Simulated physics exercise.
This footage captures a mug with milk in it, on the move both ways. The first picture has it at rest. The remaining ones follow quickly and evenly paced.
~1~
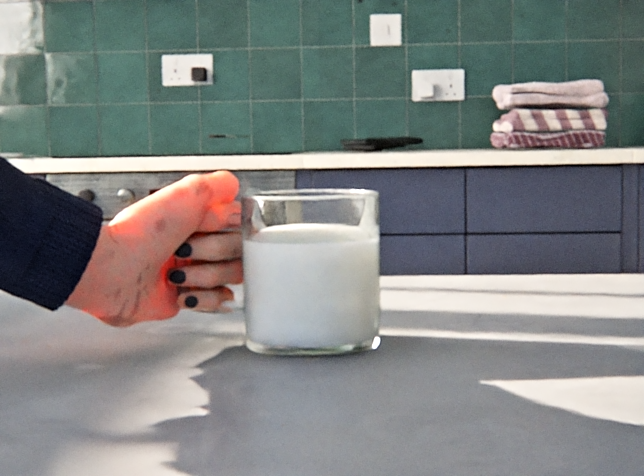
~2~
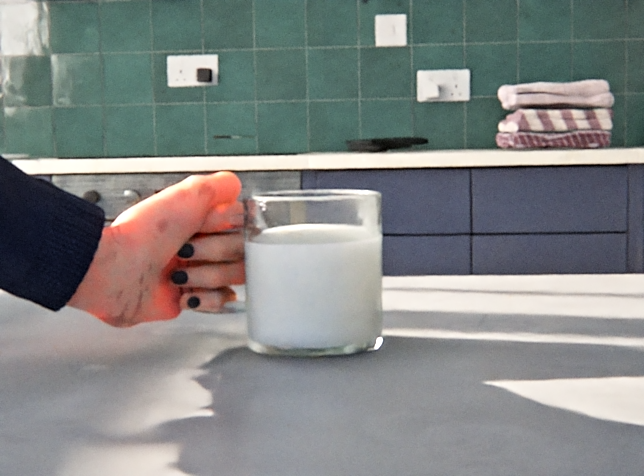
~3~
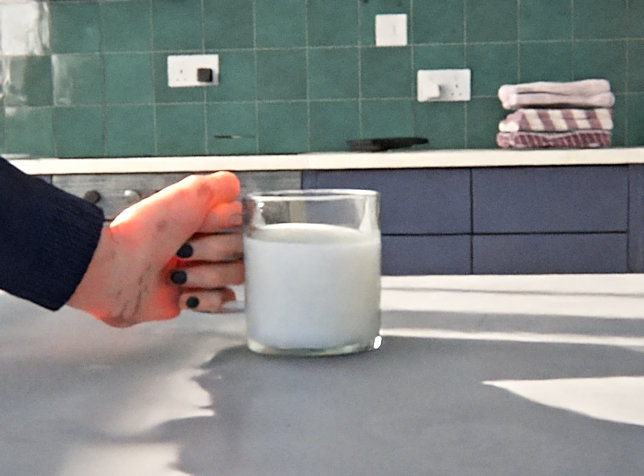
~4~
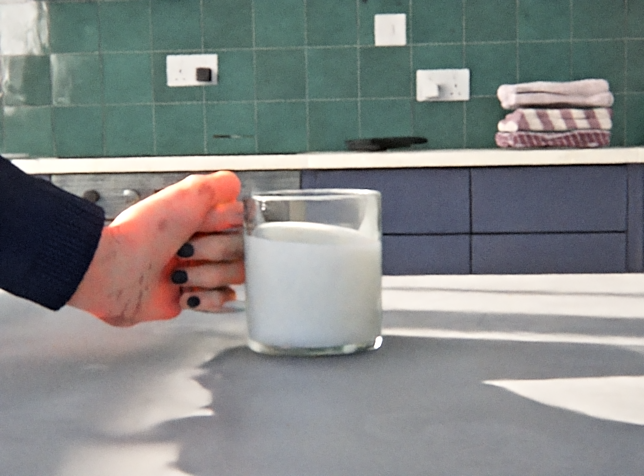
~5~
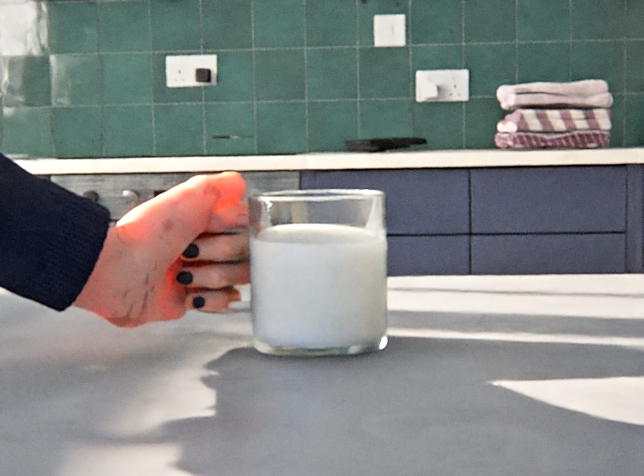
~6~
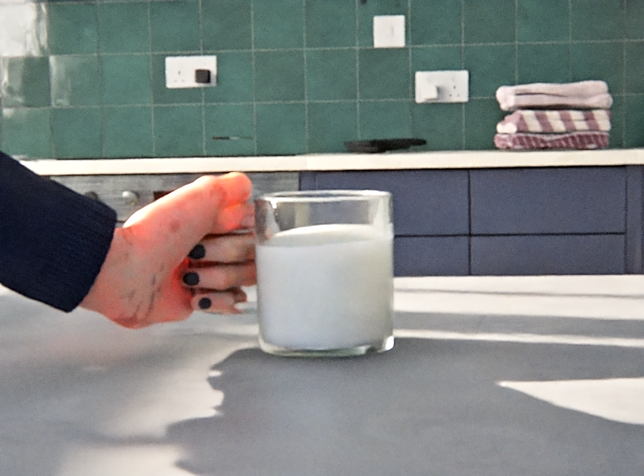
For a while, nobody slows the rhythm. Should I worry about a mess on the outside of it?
No, it stays dry outside.
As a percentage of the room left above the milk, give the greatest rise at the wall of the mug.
30 %.
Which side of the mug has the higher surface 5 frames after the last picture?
To the left-hand edge, I'd say.
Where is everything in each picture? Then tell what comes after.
Mug (311, 265) about two thirds full; at rest, in the first frame.
Mug about two thirds full, surface at (313, 239); surface about level, in the second frame.
Mug (313, 265) about two thirds full; surface a little higher on the left, in the third frame.
Mug about two thirds full, surface at (313, 239); surface a little higher on the left, in the fourth frame.
Mug (319, 265) about two thirds full; surface about level, in the fifth frame.
Mug about two thirds full, surface at (324, 240); surface a little higher on the right, in the sixth frame.
A moment on, the highest wave so far stays far below the rim.
Further on, the highest wave so far climbs under half way to the rim.
When it is over, the highest wave so far climbs under half way to the rim; nothing has left it.
